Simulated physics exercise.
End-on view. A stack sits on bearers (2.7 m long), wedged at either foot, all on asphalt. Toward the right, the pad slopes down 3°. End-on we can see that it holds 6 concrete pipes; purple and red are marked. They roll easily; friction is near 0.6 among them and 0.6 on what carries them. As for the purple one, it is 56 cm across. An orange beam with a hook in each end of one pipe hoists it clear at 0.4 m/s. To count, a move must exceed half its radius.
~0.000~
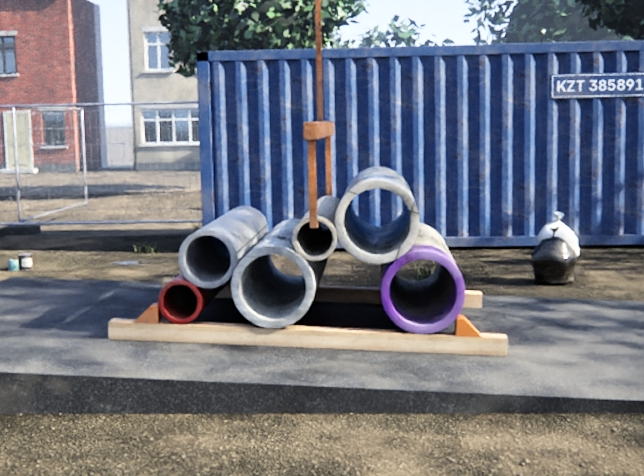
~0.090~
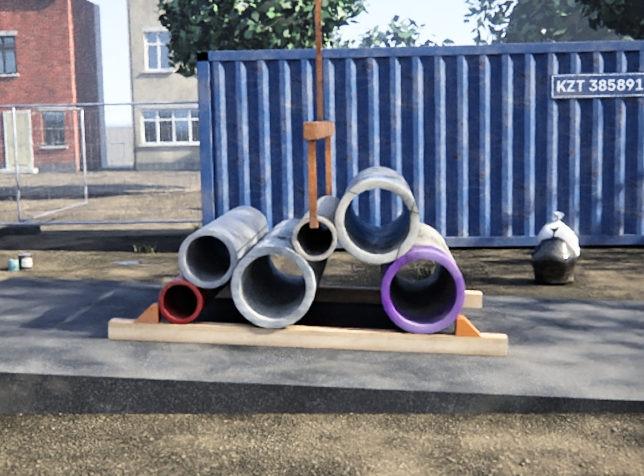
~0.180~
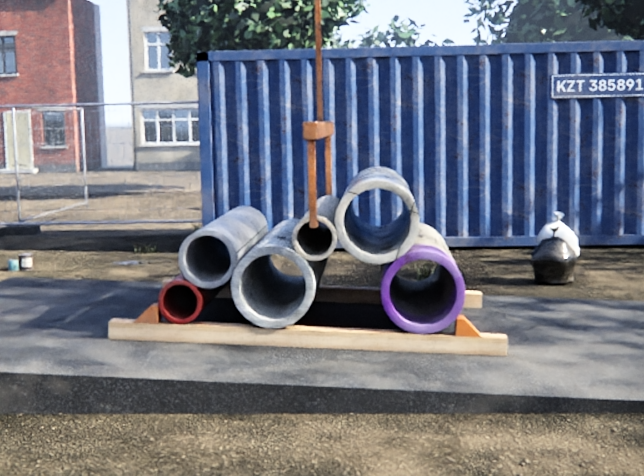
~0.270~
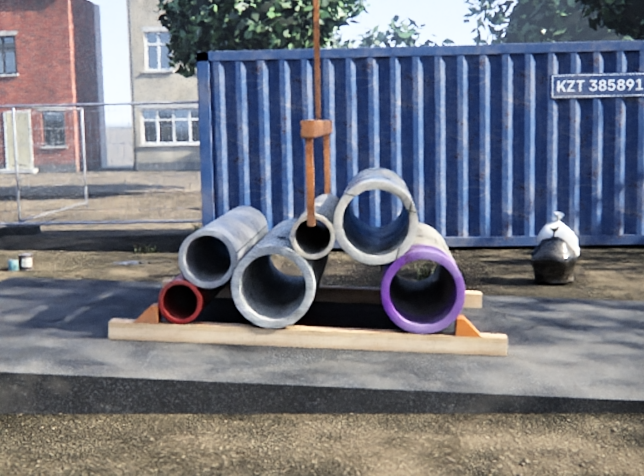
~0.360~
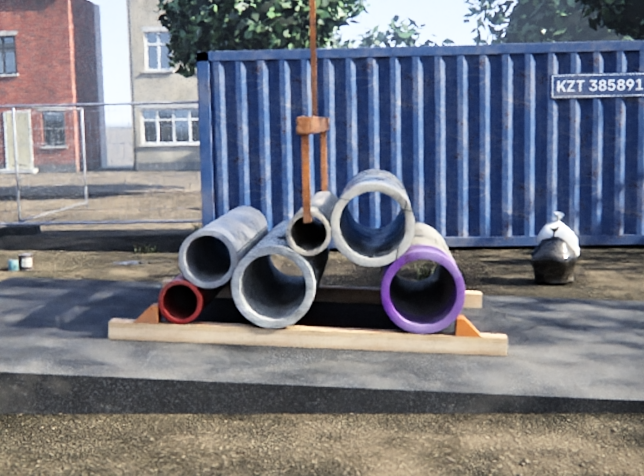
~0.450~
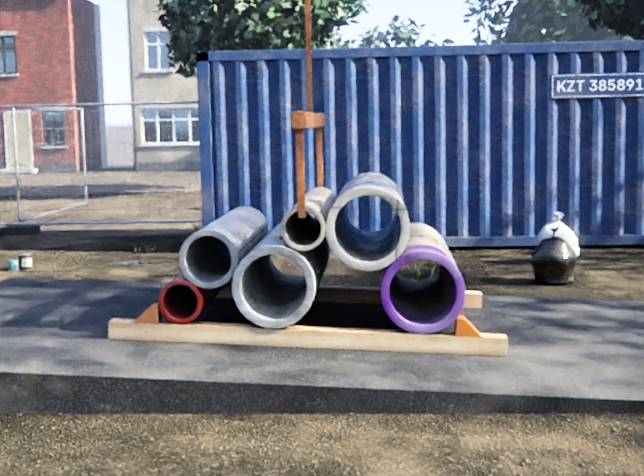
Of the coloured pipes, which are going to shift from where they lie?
Purple: No; red: No.
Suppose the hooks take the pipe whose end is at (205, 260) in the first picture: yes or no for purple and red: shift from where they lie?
Answers then - purple: Negative, red: Negative.
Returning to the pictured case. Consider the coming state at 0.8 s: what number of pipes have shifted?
At that instant the count is 1.
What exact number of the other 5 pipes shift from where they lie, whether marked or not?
Total: 1.
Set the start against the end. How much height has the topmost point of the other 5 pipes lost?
Drop: Approx. 15 centimetres.
After 0.8 s, purple is where it was; red is where it was; 1 out of place.
At rest (1.2 s), purple is where it was; red is unmoved; 1 out of place.
